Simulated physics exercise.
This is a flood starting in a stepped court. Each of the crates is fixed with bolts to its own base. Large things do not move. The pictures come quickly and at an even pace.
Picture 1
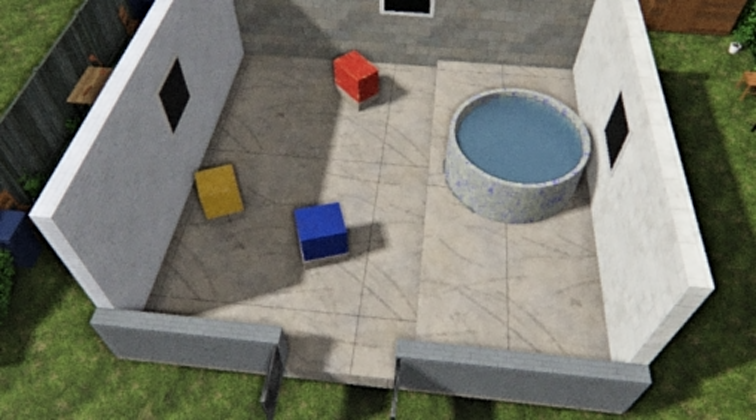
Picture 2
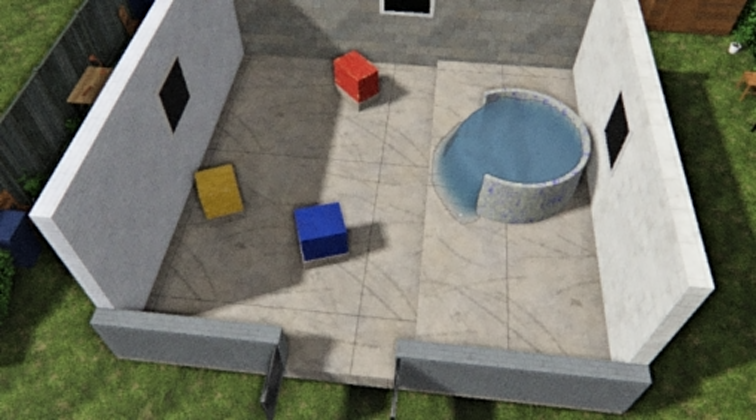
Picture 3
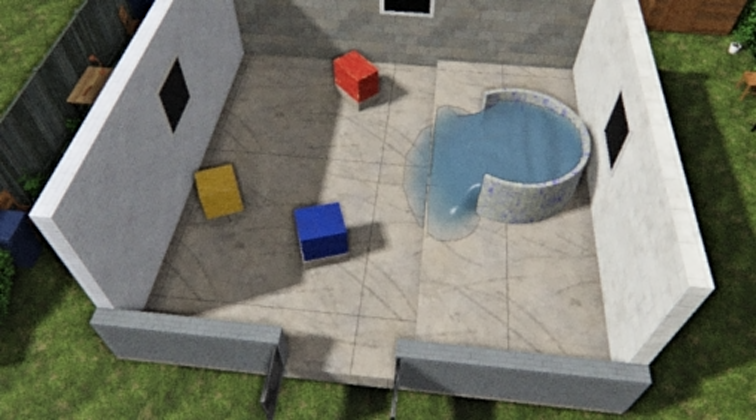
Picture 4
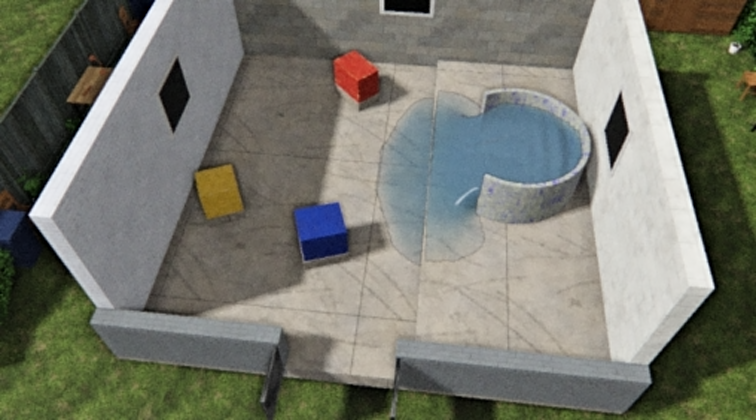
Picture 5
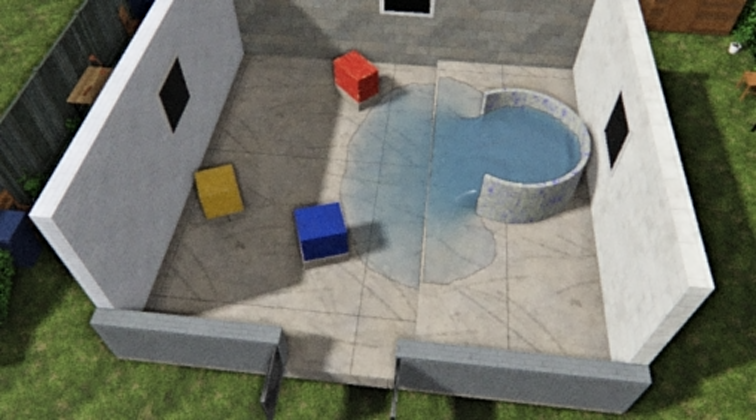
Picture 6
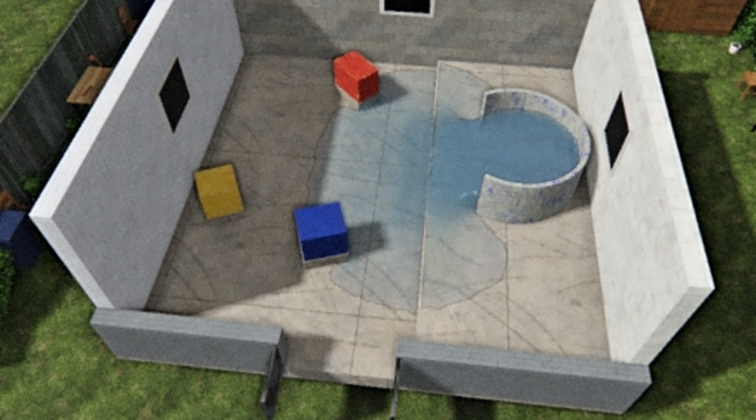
The round stone pool on the right of the walled court stood full and still, then its left side opened and water poured out, spreading leftward across the paving around the blue and red blocks.
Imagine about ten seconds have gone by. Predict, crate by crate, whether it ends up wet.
Outcome: The yellow crate is within reach; the red crate is within reach; the blue crate is within reach.
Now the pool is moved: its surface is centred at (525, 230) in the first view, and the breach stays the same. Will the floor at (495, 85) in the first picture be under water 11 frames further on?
Untouched.
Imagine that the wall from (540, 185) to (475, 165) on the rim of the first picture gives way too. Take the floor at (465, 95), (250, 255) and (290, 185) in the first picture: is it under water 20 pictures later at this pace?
Point by point: Unwetted, unwetted, unwetted.
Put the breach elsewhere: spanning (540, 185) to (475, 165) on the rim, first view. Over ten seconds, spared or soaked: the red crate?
In short: The red one keeps dry.
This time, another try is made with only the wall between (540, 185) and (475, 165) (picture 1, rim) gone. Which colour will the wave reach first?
Answer: The blue crate.
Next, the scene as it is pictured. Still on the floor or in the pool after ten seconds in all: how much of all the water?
About 82 %.
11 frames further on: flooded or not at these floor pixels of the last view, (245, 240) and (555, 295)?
First spot inundated, second spot spared.
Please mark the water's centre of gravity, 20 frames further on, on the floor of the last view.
Centre of mass: Roughly (308, 163).
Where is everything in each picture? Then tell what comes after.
The first picture shows the round pool at (518, 138) is whole and still.
In the second picture, water pours out at (451, 154) and has run to a hidden place.
In the third picture, the front is at (446, 109), out from the gap at (450, 158).
In the fourth picture, water pours out at (450, 160) and has run to (425, 256).
In the fifth picture, the front is at (410, 88), out from the gap at (450, 161).
In the sixth picture, water pours out at (450, 161) and has run to (381, 77).
A moment on, water covers 60 % of the floor; the yellow crate water round its plinth, the red crate water round its plinth, the blue crate water round its plinth.
Next, water covers 65 % of the floor; the yellow crate water round its plinth, the red crate water round its plinth, the blue crate water round its plinth.
Then, water covers 65 % of the floor; the yellow crate water round its plinth, the red crate water round its plinth, the blue crate water round its plinth.
Later, water covers 70 % of the floor; the yellow crate water round its plinth, the red crate water round its plinth, the blue crate water round its plinth.
In the end, water covers 70 % of the floor; the yellow crate was topped, the red crate was topped, the blue crate was topped.
